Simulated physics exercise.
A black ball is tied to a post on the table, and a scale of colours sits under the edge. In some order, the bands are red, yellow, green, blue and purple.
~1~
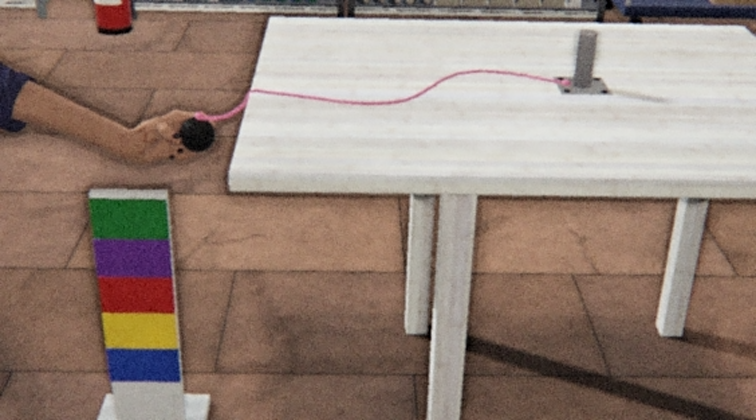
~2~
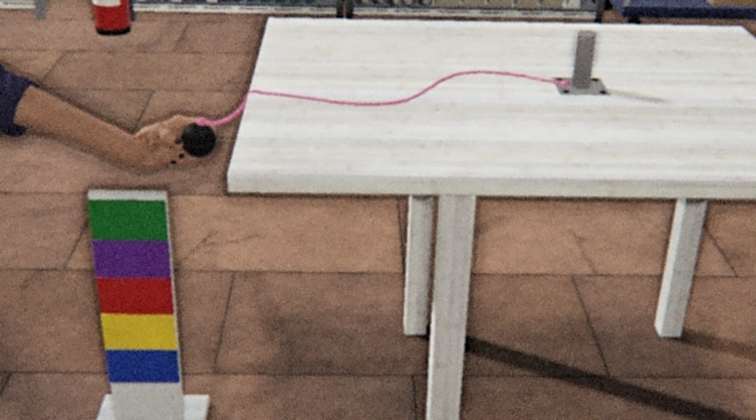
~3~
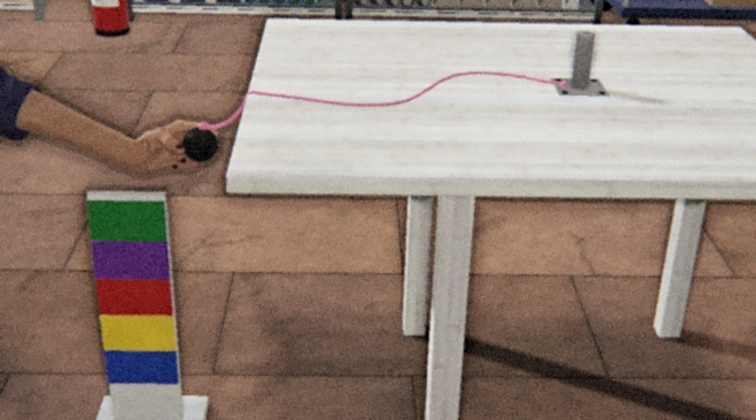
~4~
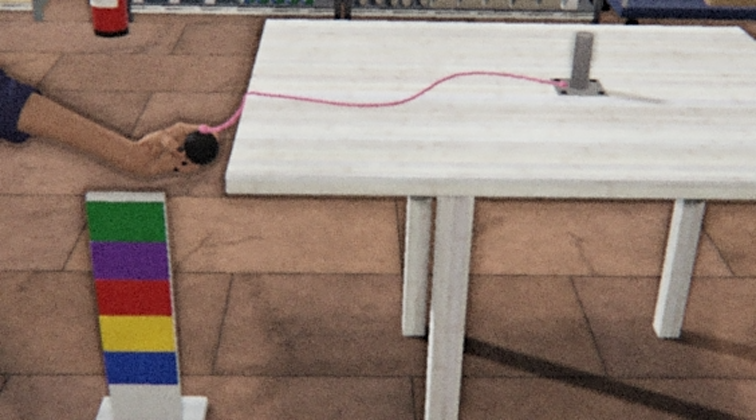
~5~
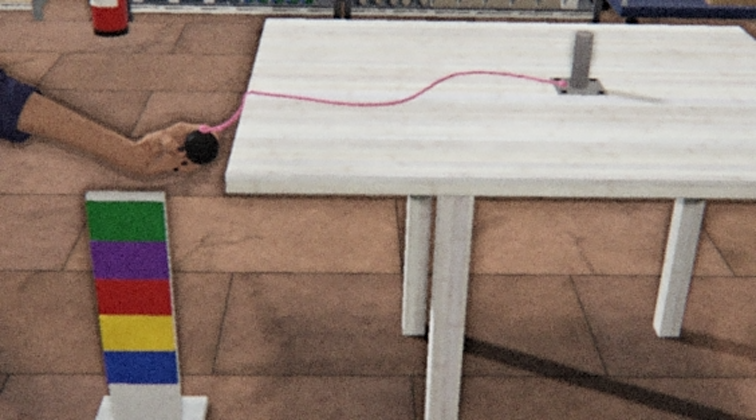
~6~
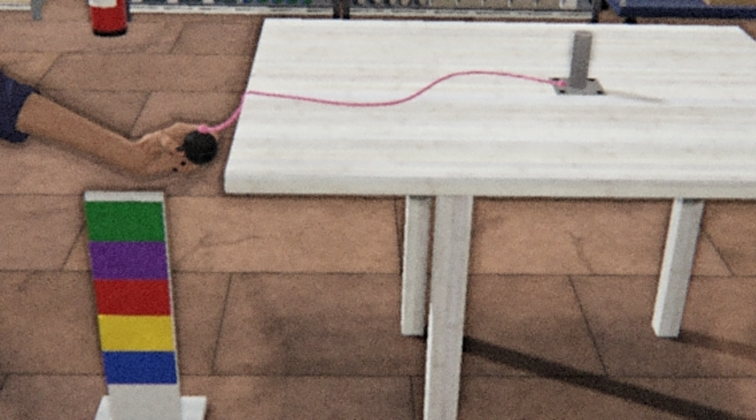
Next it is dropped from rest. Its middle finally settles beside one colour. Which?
Green.
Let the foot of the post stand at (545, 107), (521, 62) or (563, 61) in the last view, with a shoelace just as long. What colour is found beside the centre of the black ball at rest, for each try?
Taking each post in turn, it's purple, then purple, then green.
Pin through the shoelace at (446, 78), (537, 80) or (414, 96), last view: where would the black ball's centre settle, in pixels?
Pixel spots, one per try: About (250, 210), (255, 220), (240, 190).
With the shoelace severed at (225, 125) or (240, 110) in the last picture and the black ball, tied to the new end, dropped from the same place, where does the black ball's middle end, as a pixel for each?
(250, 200) and (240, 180).
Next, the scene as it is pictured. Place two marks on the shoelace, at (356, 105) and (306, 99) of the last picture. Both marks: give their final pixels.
They end up around (301, 86) and around (251, 88).
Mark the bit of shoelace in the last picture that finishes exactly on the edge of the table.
Near pixel (299, 98).
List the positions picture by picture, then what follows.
Black ball (197, 134); green (129, 221); purple (133, 259); red (137, 296); yellow (140, 332); blue (144, 367), in the first picture.
Black ball (199, 140); shoelace through (531, 78) (460, 74) (419, 94) (344, 103) (268, 93), in the second picture.
Black ball (200, 145), in the third picture.
Black ball (201, 147); shoelace through (529, 79) (458, 75) (418, 96) (342, 105) (266, 95), in the fourth picture.
Black ball (201, 147), in the fifth picture.
Black ball (200, 147); shoelace through (527, 78) (457, 74) (416, 95) (341, 104) (265, 94), in the sixth picture.
Soon after, ball near (277, 220); level with green.
Then, ball near (229, 217); level with green.
At rest, ball near (256, 219); level with green. The shoelace holds its middle at green.
